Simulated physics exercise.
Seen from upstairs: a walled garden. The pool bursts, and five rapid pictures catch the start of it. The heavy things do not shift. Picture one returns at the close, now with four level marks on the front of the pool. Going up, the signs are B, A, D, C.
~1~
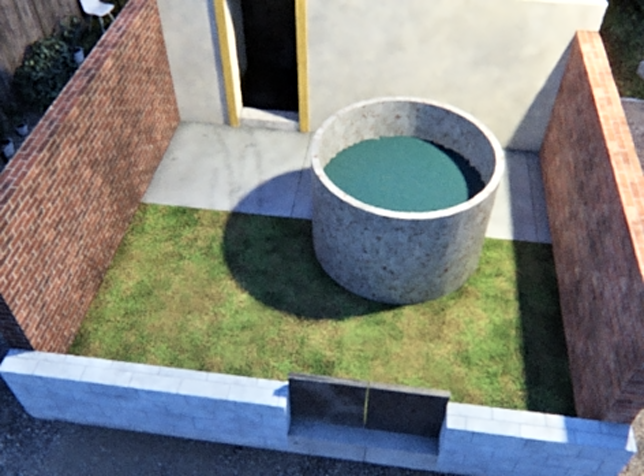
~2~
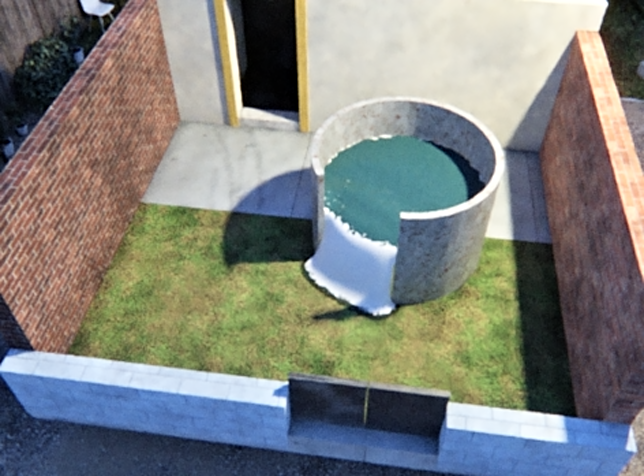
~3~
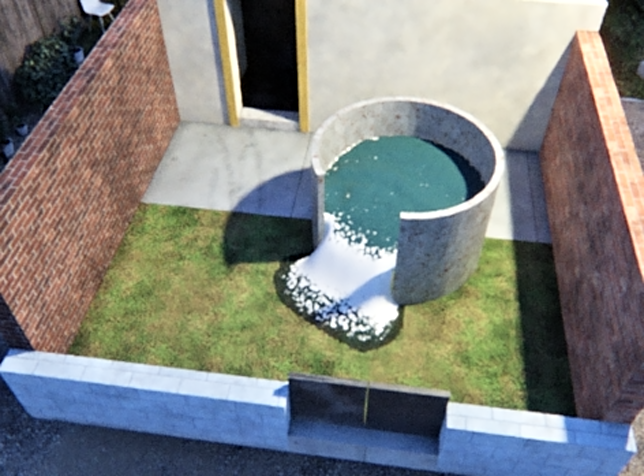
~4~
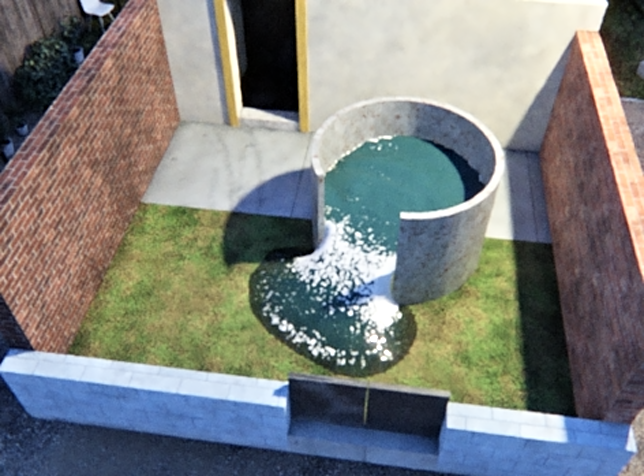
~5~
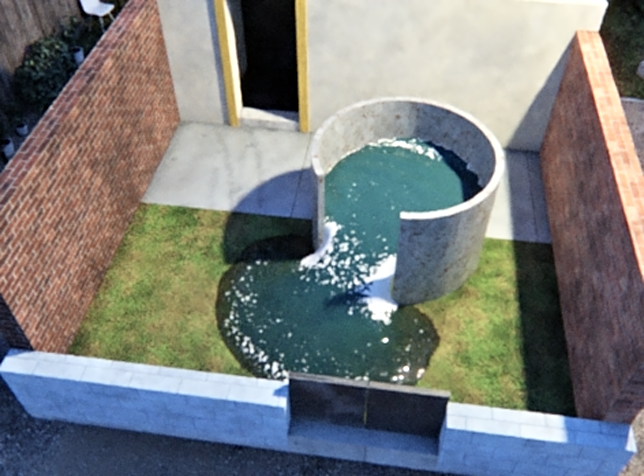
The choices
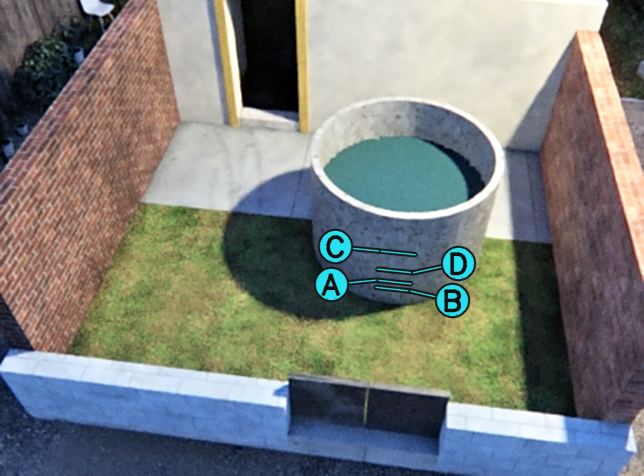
In this clip, a section of a round stone pool's wall is suddenly gone in a walled garden, and foamy water pours through the gap onto the grass, spreading into a wide dark green puddle near the front gate.
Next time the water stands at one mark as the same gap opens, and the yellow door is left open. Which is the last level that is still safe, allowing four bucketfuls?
C is the one.
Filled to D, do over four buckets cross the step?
No, that is safe.
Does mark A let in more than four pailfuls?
No.
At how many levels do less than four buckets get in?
All four.
On the marked copy, A at (393, 282); B at (392, 289); C at (397, 252); D at (395, 270); from the bottom up B, A, D, C.
Choosing A, nothing gets over.
Choosing B, nothing gets over.
Choosing C, a splash gets over, under a bucket.
Choosing D, nothing gets over.
